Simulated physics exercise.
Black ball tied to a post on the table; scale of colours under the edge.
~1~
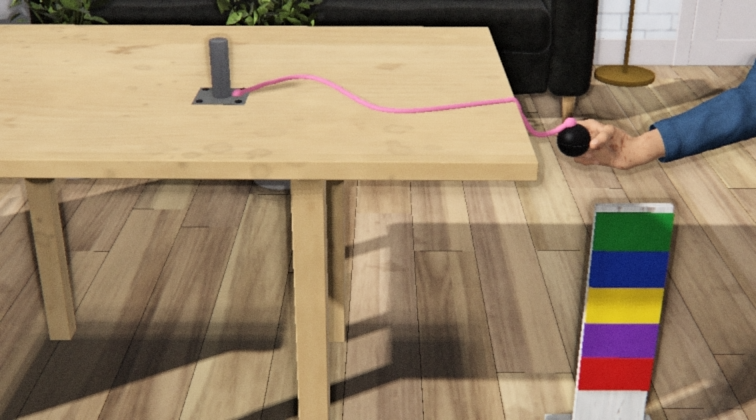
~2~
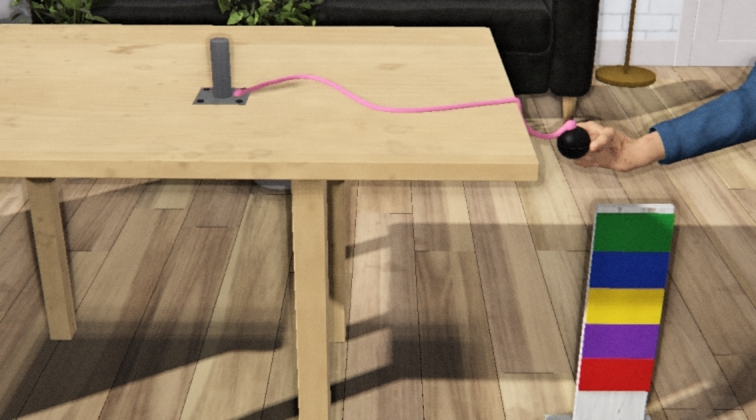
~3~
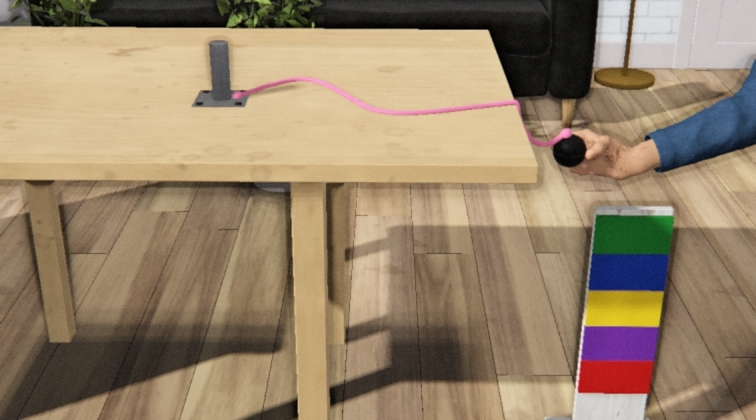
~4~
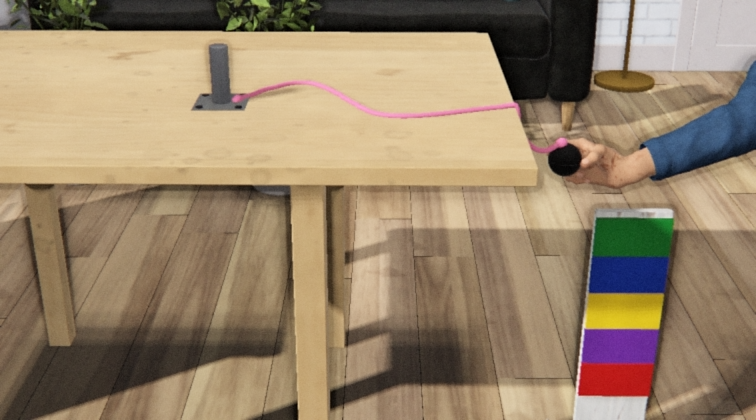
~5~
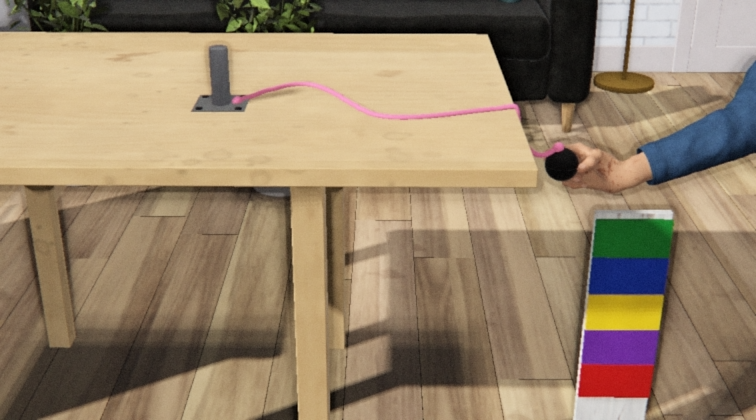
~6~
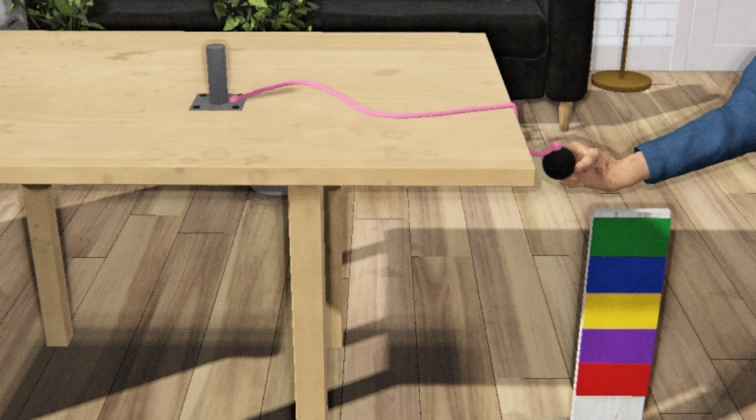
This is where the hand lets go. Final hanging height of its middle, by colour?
Blue band.
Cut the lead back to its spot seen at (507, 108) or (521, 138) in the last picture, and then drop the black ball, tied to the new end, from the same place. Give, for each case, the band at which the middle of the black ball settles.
In order, the results are no band and green.
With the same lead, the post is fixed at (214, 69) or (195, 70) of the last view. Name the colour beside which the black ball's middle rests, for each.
In turn, green and then green.
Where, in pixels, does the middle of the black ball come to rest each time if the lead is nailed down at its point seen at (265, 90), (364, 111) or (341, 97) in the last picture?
First (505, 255), next (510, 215), last (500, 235).
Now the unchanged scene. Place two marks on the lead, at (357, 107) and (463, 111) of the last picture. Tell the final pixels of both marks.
Result - first point (428, 101), second point (511, 135).
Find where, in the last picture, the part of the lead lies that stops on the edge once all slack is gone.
Approximately at (435, 115) in the final frame.
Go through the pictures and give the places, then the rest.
Black ball (574, 140); green (634, 233); blue (629, 271); yellow (625, 307); purple (620, 342); red (616, 375), in the first frame.
Black ball (574, 142); lead through (264, 85) (327, 82) (365, 104) (439, 109) (514, 104), in the second frame.
Black ball (570, 151), in the third frame.
Black ball (565, 159); lead through (263, 91) (326, 88) (364, 109) (438, 114) (513, 109), in the fourth frame.
Black ball (562, 164), in the fifth frame.
Black ball (559, 163); lead through (260, 91) (323, 88) (362, 109) (436, 115) (510, 109), in the sixth frame.
Soon after, ball near (537, 271); level with blue.
After that, ball near (467, 268); level with blue.
And then, ball near (508, 272); level with blue.
In the end, ball near (507, 272); level with blue. Its middle rests at the blue band.
